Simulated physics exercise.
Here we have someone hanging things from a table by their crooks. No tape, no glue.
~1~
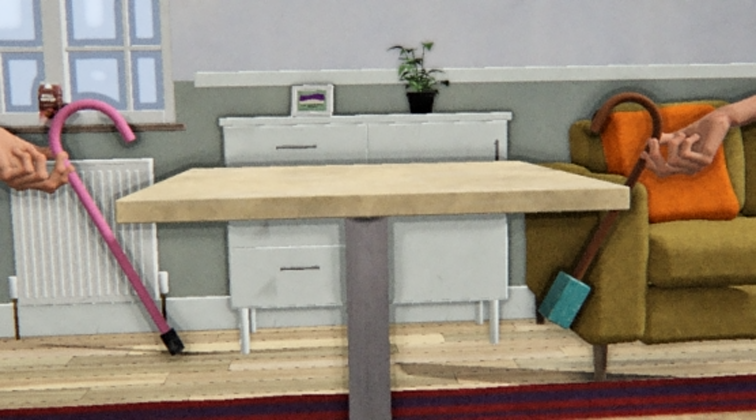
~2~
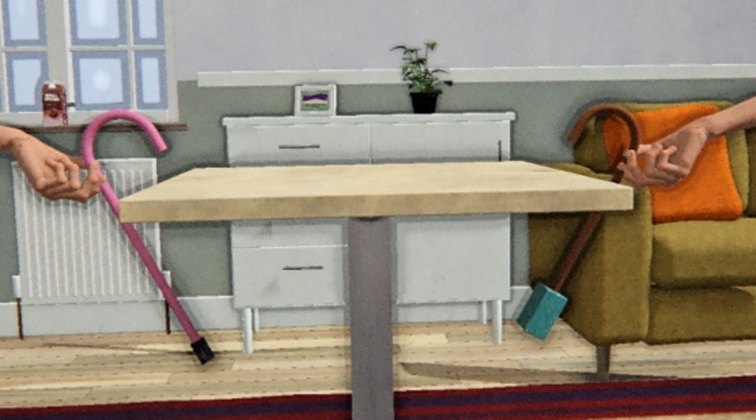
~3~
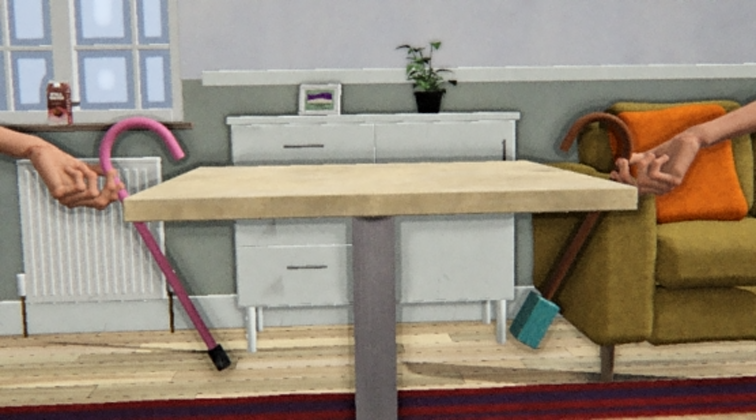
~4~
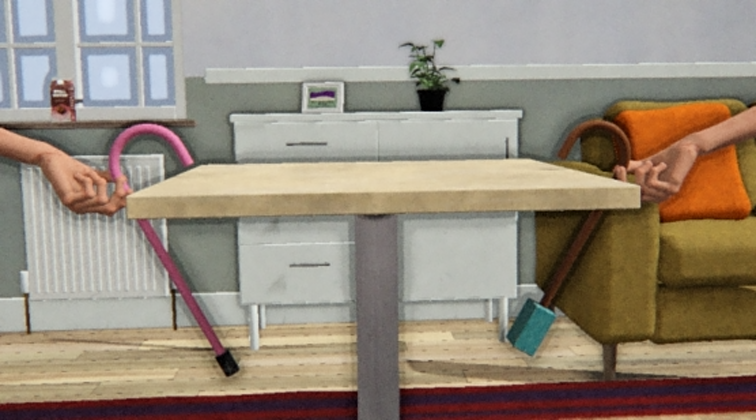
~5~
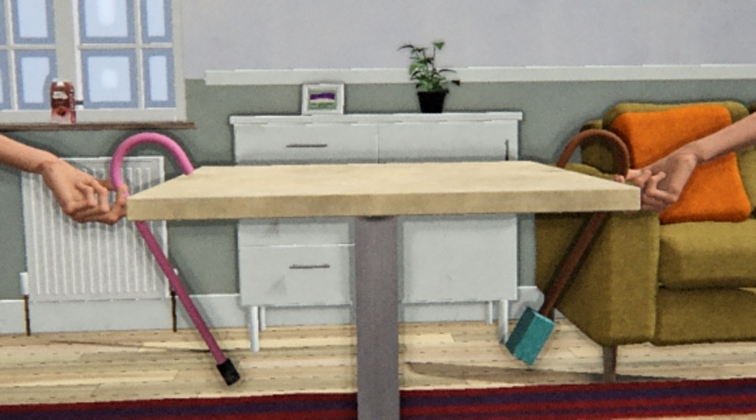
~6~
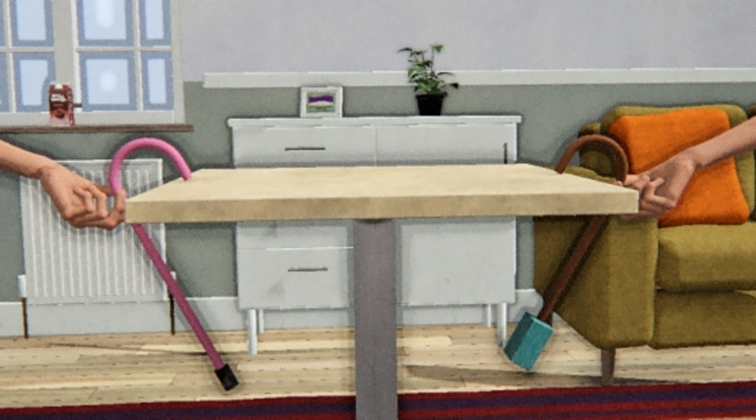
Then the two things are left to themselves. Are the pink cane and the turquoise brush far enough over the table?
Here the pink cane hangs from the table; the turquoise brush hangs from the table.
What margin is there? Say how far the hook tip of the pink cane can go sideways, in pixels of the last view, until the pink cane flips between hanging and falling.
Some 16 pixels, left.
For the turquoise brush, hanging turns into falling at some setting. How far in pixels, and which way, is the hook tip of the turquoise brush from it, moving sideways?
About 12 pixels right.
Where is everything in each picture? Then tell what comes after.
The first frame shows still on the way; pink cane (138, 223); turquoise brush (589, 204); table (365, 185).
The second frame shows still on the way; turquoise brush (566, 215); table (368, 185).
The third frame shows still on the way; pink cane (187, 239); table (373, 184).
The fourth frame shows still on the way; turquoise brush (556, 231); table (375, 182).
The fifth frame shows still on the way; pink cane (197, 254); table (375, 184).
The sixth frame shows in place, still held; pink cane (195, 260); turquoise brush (553, 246); table (374, 187).
Then, 0.28 s on from there, pink cane at rest near (194, 260); turquoise brush at rest near (554, 246).
Then, 0.56 s on from there, pink cane at rest near (192, 260); turquoise brush at rest near (556, 246).
Then, 0.86 s on from there, pink cane at rest near (194, 260); turquoise brush at rest near (554, 246).
In the end, the pink cane remains in place, near (194, 260); the turquoise brush remains in place, near (553, 246).
